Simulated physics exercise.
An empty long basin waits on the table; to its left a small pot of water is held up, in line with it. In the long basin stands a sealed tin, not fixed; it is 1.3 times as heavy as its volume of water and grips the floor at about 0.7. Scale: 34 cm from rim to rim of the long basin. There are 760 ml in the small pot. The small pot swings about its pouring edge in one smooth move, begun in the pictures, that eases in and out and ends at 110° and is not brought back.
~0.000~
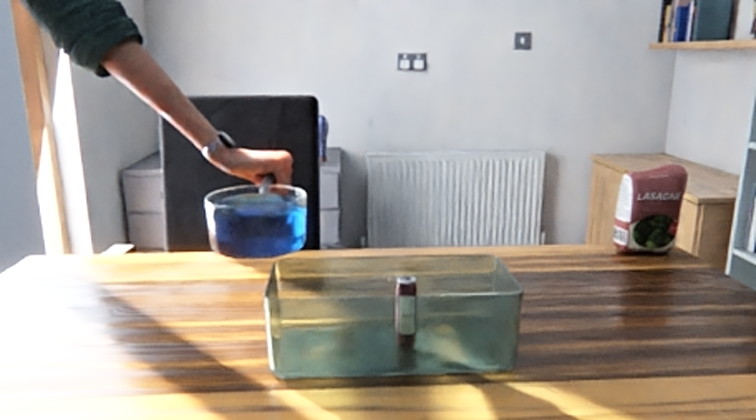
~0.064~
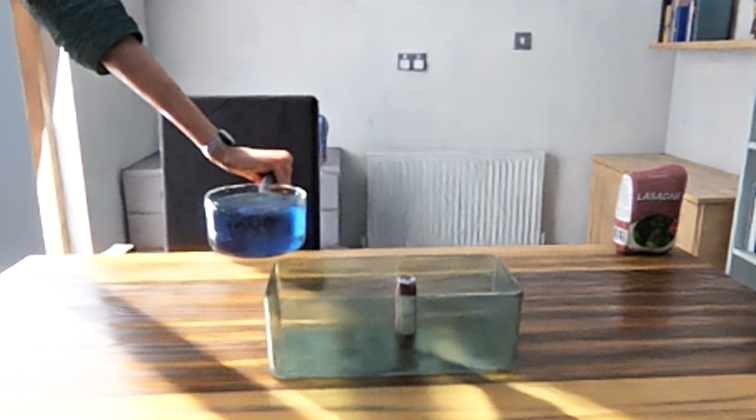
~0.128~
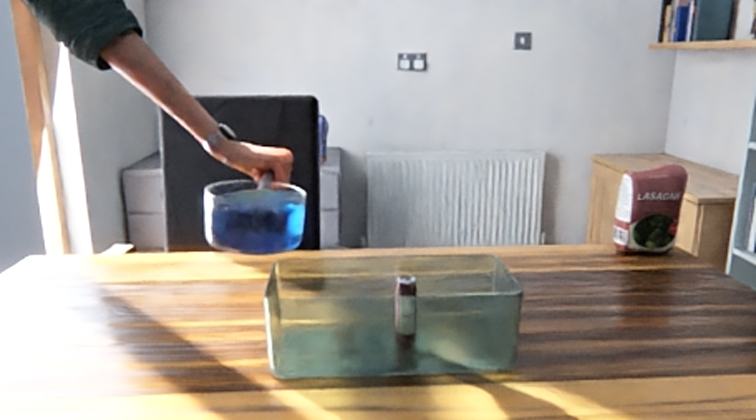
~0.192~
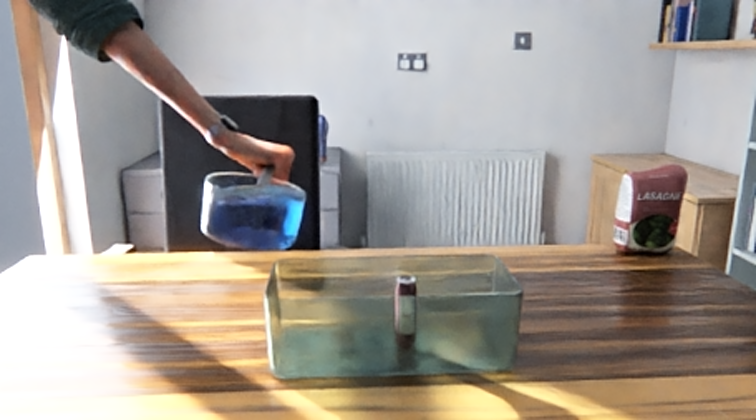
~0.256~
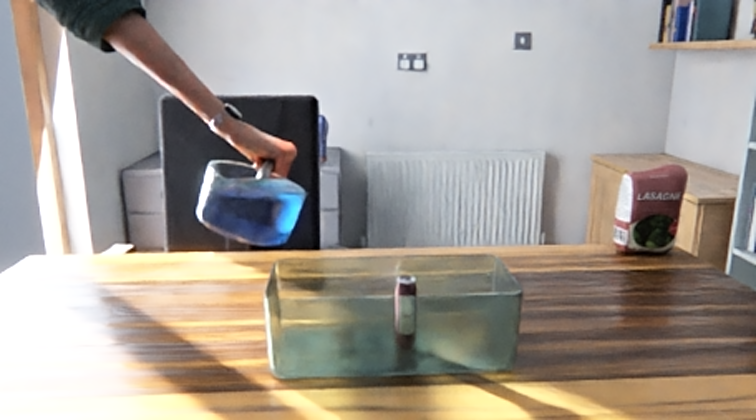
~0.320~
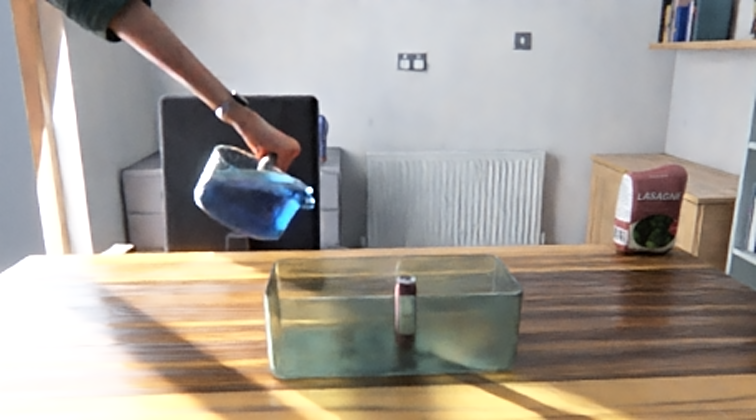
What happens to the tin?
It topples.
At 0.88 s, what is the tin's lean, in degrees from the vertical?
It is at some 25°.
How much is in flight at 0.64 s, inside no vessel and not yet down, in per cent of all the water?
Some 46 per cent.
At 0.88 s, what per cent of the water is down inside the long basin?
Near 86 in a hundred.
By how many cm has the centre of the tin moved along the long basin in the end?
About 7.0 cm.
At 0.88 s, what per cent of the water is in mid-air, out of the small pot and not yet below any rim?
Near 10 in a hundred.
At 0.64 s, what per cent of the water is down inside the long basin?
Near 22 in a hundred.
By 0.64 s the tilt is 89° and 32 per cent is still to pour; the tin stands where it began.
By 0.88 s the tilt is 110° and 3 per cent is still to pour; the tin leans 25°.
By 1.13 s the tilt is 110° and 0 per cent is still to pour; the tin lies on its side.
By 1.40 s the tilt is 110° and 0 per cent is still to pour; the tin lies on its side.
At rest the tin lies on its side.
